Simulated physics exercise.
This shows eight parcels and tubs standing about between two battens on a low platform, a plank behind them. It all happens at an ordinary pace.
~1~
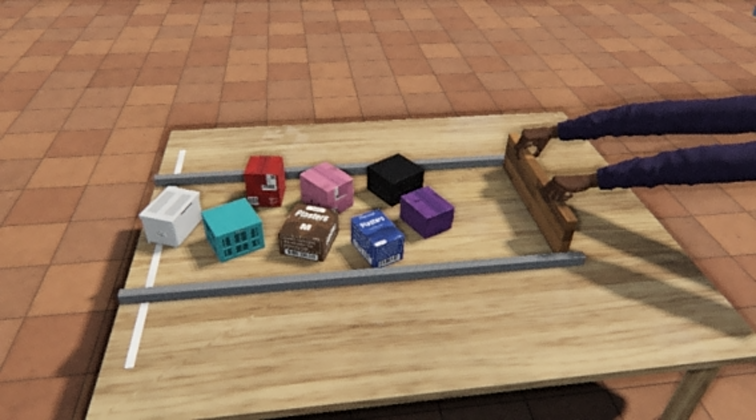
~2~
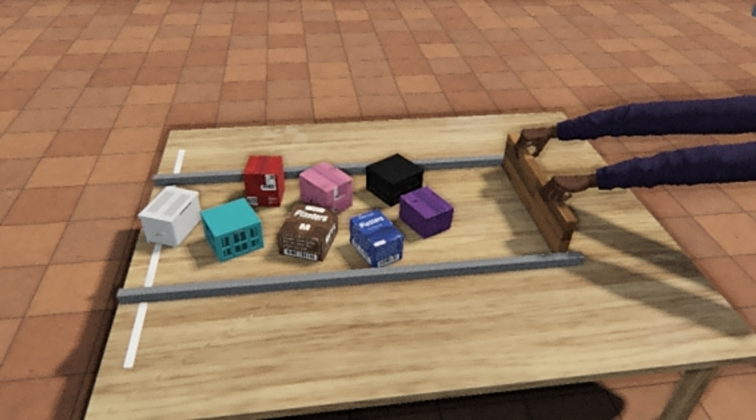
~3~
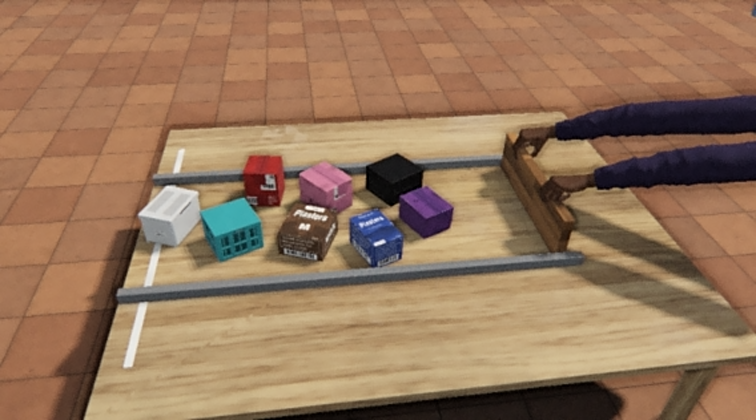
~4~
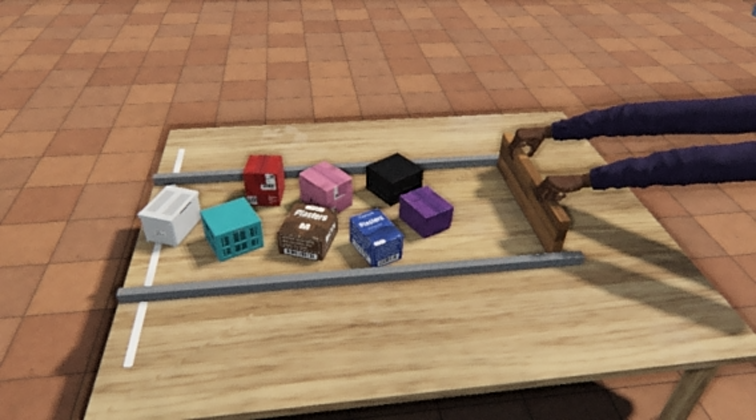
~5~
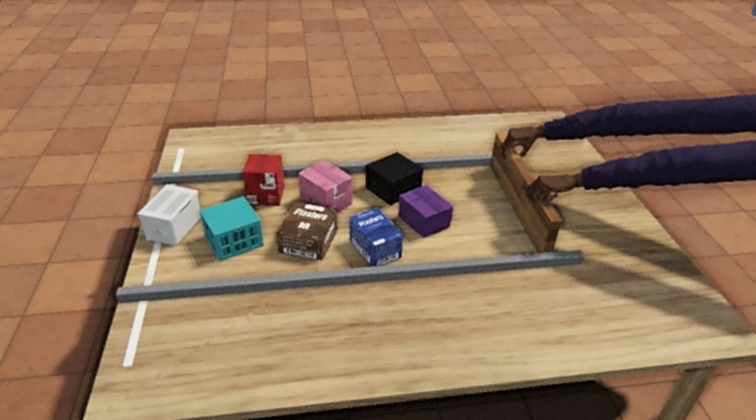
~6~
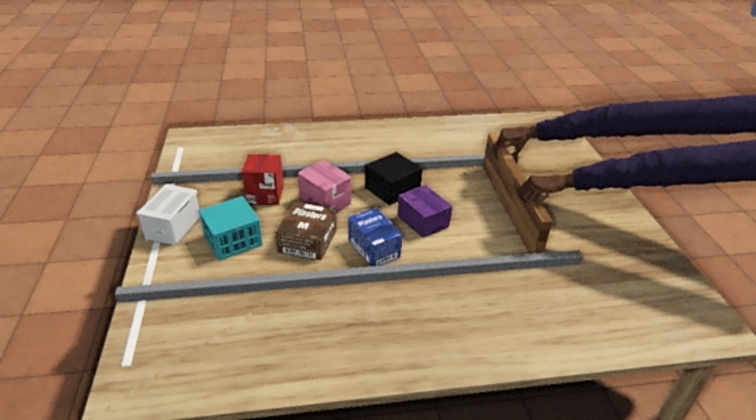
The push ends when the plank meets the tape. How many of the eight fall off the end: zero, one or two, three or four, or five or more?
As it turns out, the number that fall off is five or more.
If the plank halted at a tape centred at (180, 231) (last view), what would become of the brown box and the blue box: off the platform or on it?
The brown box falls, the blue box survives.
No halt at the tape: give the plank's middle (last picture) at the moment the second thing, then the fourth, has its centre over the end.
Near (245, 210) and (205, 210).
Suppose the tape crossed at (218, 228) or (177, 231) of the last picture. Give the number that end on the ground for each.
Down on the ground: 2 and 5.
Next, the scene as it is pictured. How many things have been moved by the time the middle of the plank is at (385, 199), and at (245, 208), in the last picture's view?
At the one place 4, at the other 8.
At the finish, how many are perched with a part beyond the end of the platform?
Overhanging: 1.
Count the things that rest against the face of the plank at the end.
It touches 1.
Early on, none off yet; white tote at rest near (171, 215); turquoise crate at rest near (231, 228); red parcel at rest near (263, 180).
A while later, none off yet; white tote travelled a little near (147, 207); turquoise crate travelled about its own width near (174, 224); red parcel travelled about its own width near (219, 176).
Finally, the number that fall off is five or more; lost, black crate, blue box, pink parcel, brown box, red parcel, turquoise crate and white tote.
